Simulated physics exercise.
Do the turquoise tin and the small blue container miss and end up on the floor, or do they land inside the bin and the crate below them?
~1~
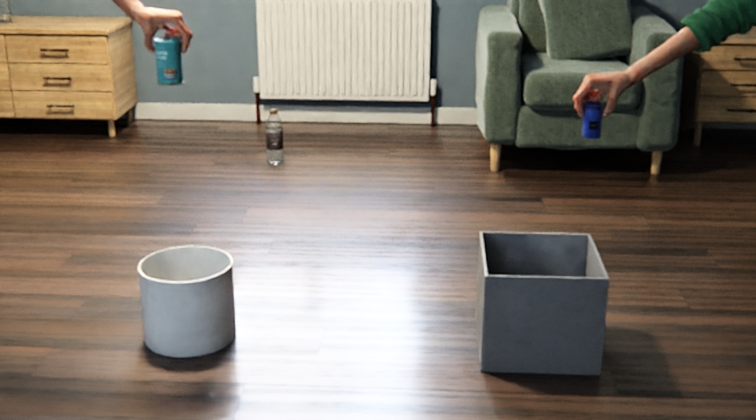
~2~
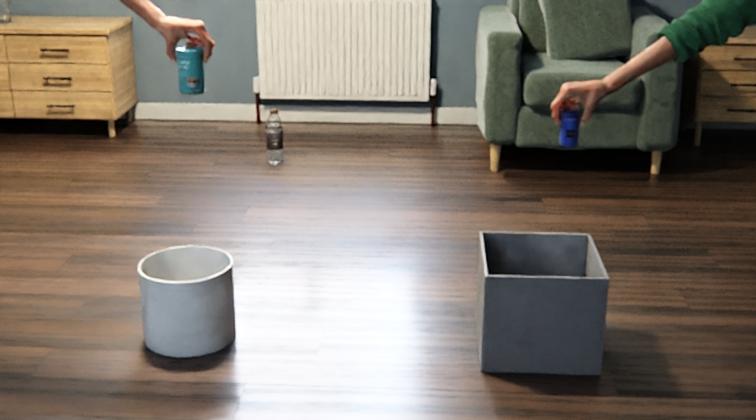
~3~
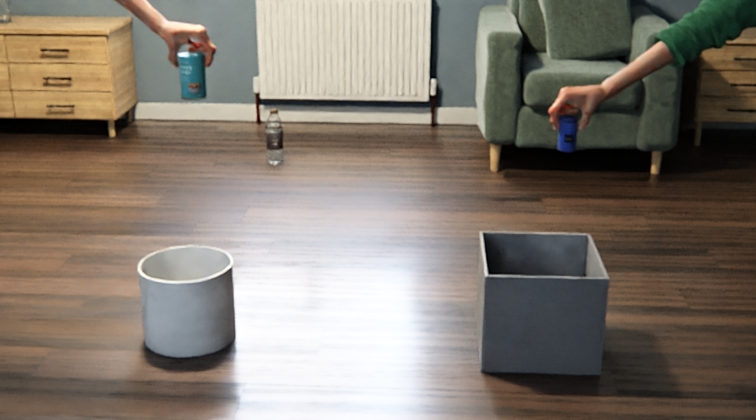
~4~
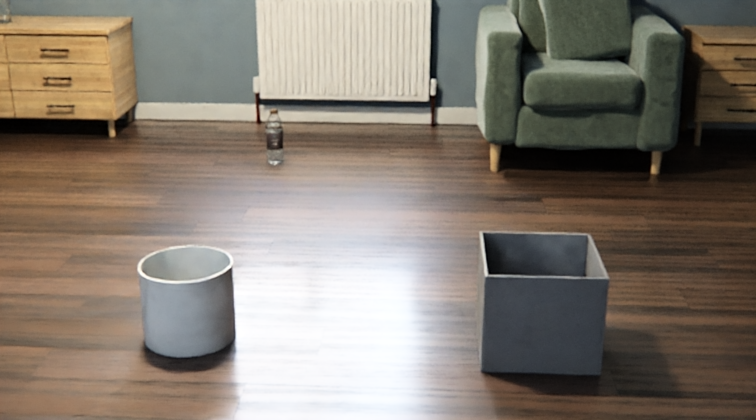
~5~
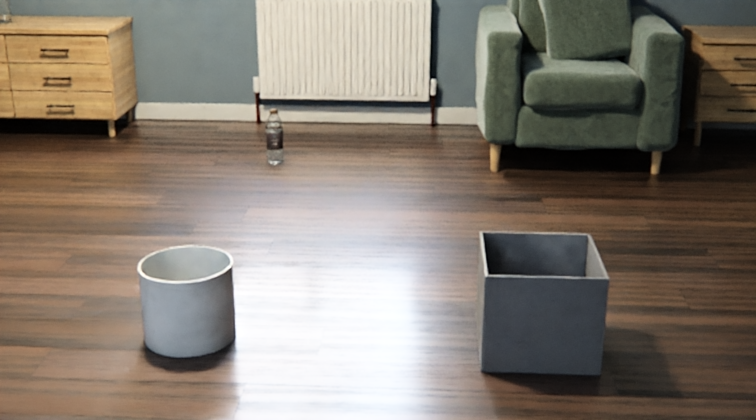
Both land inside, the turquoise tin in the round bin and the small blue container in the square crate. Neither is left on the floor.
In a room with a dark wooden floor, a radiator and a green armchair, a hand on the left holds a turquoise tin above a round grey bin. On the right, a hand in a green sleeve holds a small blue container above a square grey crate. The left hand shifts a little to the right and the other a little to the left, both dipping slightly. Then the hands let go and draw back out of view. At the end, both items are out of sight inside the bin and crate, which have not moved, and the floor around them is clear.
